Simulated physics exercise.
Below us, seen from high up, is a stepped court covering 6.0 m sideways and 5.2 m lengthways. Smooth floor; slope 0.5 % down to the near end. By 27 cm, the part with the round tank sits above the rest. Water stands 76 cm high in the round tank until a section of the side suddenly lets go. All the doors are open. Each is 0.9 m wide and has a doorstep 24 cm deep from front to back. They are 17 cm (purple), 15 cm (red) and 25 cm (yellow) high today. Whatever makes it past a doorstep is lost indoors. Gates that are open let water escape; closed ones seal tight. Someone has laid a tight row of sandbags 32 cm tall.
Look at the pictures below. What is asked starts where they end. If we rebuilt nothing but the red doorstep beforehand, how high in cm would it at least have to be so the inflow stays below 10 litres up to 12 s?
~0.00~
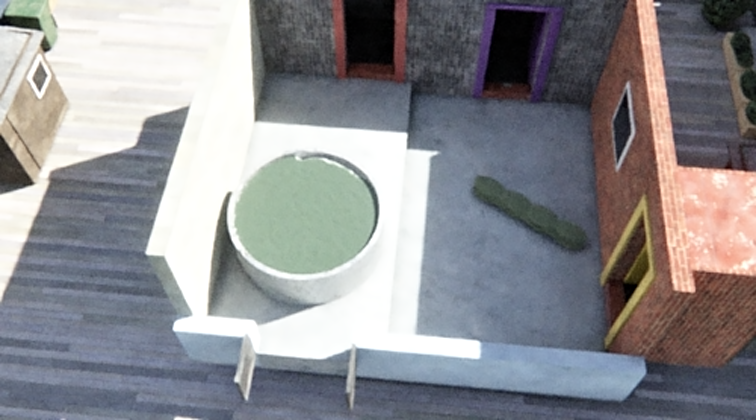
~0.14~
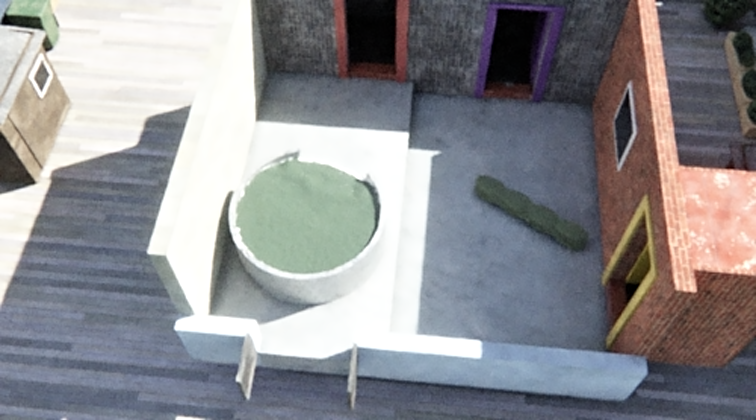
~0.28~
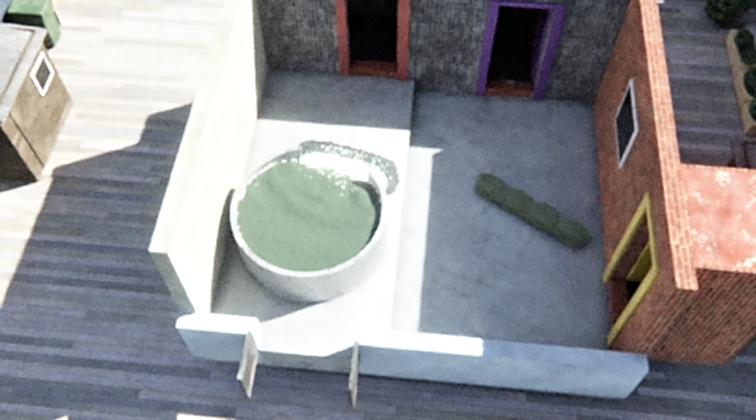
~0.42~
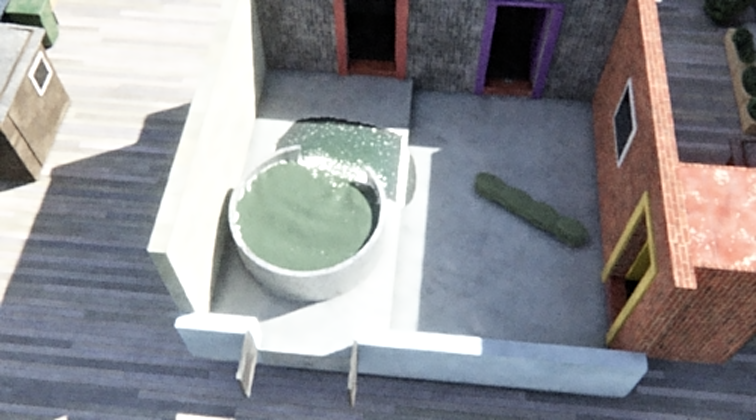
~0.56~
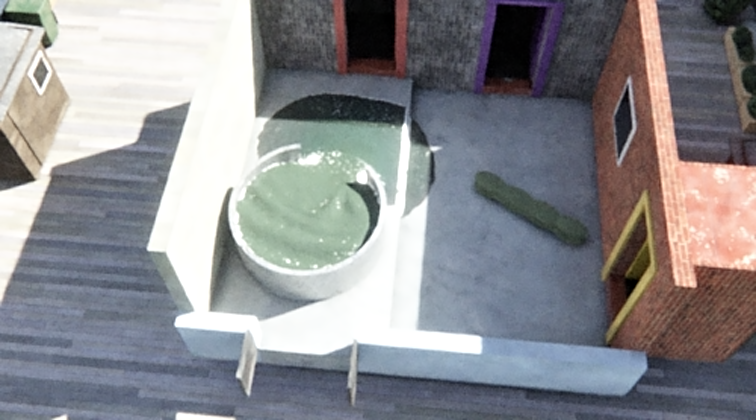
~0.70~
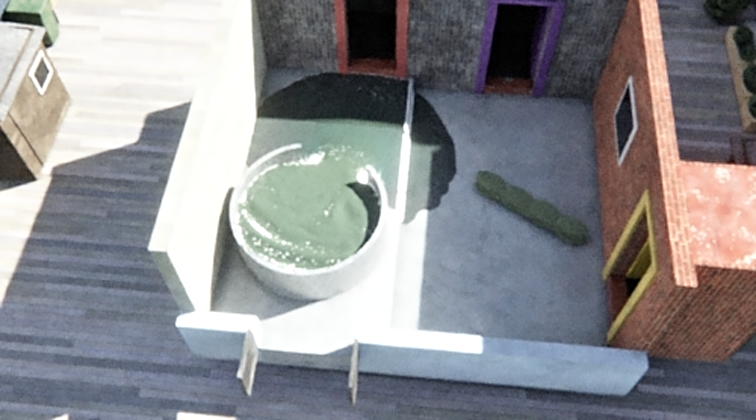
It would have to reach roughly 33 cm.
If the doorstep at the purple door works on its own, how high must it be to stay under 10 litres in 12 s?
At purple, roughly 15 cm.
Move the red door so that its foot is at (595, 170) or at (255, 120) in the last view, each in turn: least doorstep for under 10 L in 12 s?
Minimums: Roughly 23 cm and 13.0 cm.
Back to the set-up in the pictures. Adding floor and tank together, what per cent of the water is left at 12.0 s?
Water still present: Approx. 90 %.
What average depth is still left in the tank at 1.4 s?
It averages close to 48 centimetres.
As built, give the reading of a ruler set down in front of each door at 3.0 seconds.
Purple door 14 cm, red door 25 cm, yellow door 0 cm.
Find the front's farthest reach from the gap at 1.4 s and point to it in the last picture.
Lab note: Front tip approx. (531, 102).
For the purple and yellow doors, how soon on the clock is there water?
The purple door at 1.2 s and the yellow door at 3.2 s.
After 1.4 s water covers 35 % of the floor, deepest (36 cm) near (340, 176); 33 cm at the red door, 56 litres in over its 15 cm doorstep.
After 3.0 s water covers 50 % of the floor, deepest (36 cm) near (581, 105); 25 cm at the red door, 212 litres in over its 15 cm doorstep.
After 12.0 s water covers 90 % of the floor, deepest (21 cm) near (603, 273); 3 cm at the red door, 245 litres in over its 15 cm doorstep.
At the red door as built, the water arrived by 0.8 s and peaked near 35 cm at 1.6 s.
With a doorstep of 30.5 cm, 19 litres would have come in within the 12 s; with 41 cm, 0 litres. So under 10 litres takes about 33 cm.
